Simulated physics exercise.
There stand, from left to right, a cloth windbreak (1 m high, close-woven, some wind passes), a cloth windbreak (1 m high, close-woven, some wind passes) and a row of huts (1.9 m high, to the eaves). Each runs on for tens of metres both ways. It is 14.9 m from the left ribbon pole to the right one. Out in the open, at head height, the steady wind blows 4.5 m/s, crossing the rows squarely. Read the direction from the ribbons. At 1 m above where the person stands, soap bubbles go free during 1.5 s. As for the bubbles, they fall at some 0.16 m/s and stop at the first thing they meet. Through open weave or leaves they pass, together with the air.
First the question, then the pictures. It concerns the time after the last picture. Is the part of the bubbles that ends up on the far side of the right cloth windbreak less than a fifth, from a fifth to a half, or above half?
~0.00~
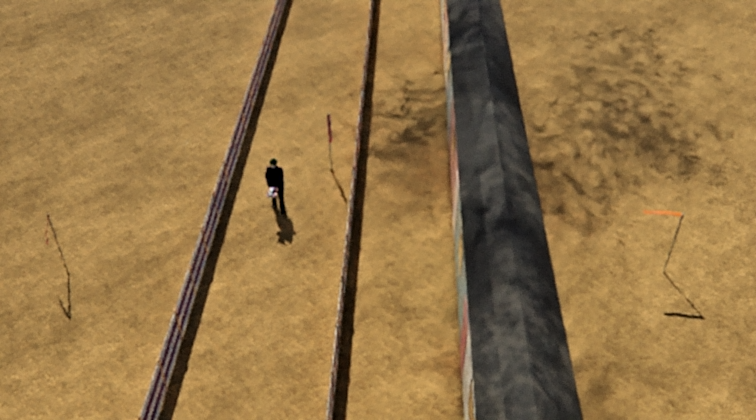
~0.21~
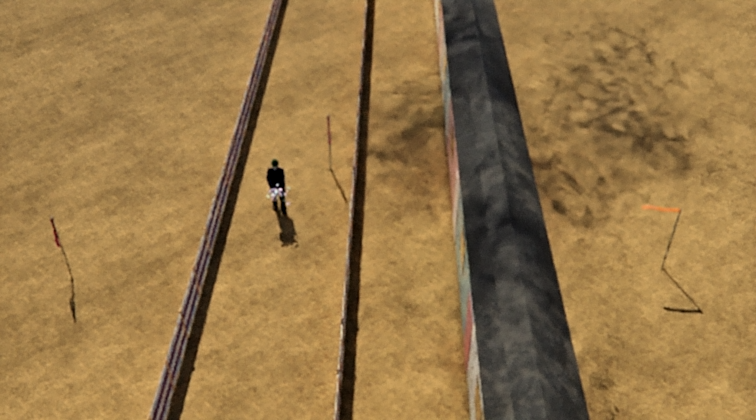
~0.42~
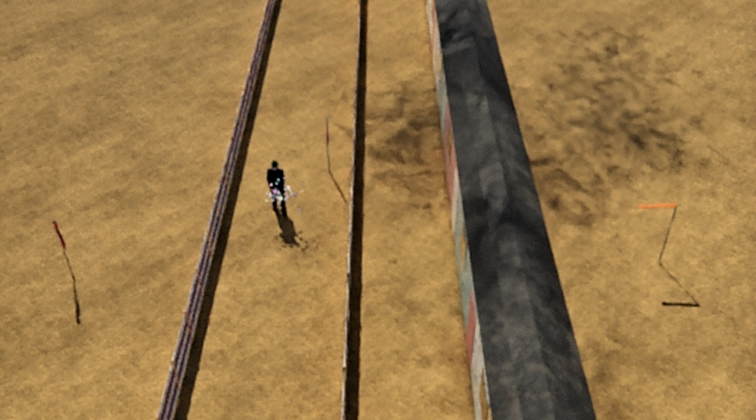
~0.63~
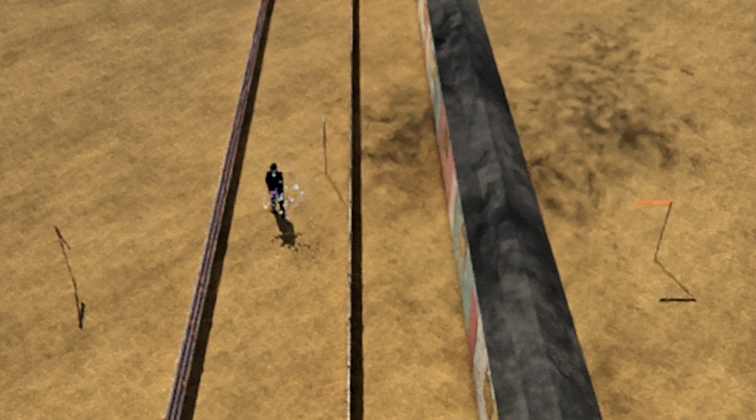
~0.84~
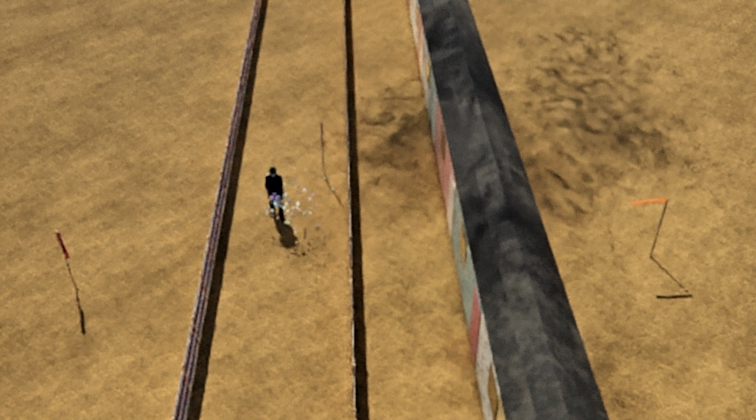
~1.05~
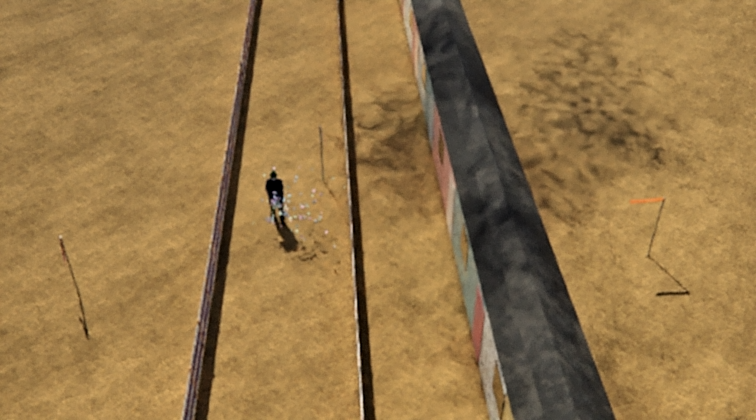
It is from a fifth to a half.
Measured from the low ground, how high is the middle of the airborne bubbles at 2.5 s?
1.0 m.
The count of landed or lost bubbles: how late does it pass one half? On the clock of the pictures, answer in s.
12.0 s.
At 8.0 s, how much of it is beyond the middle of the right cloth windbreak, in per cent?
It's close to 40 percent.
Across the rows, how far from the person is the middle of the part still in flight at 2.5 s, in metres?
It works out to about 1.0 m.
After 2.5 s, 8 % is no longer flying here, and 8 % is beyond the right cloth windbreak; the middle of what still flies is 0.9 m above the low ground, near (312, 205).
After 4.0 s, 22 % is no longer flying here, and 25 % is beyond the right cloth windbreak; the middle of what still flies is 1.3 m above the low ground, near (330, 192).
After 8.0 s, 35 % is no longer flying here, and 38 % is beyond the right cloth windbreak; the middle of what still flies is 1.7 m above the low ground, near (334, 178).
After 20.0 s, 79 % is no longer flying here, and 31 % is beyond the right cloth windbreak; the middle of what still flies is 1.2 m above the low ground, near (170, 201).
After 45.0 s, 100 % is no longer flying here, and 30 % is beyond the right cloth windbreak.
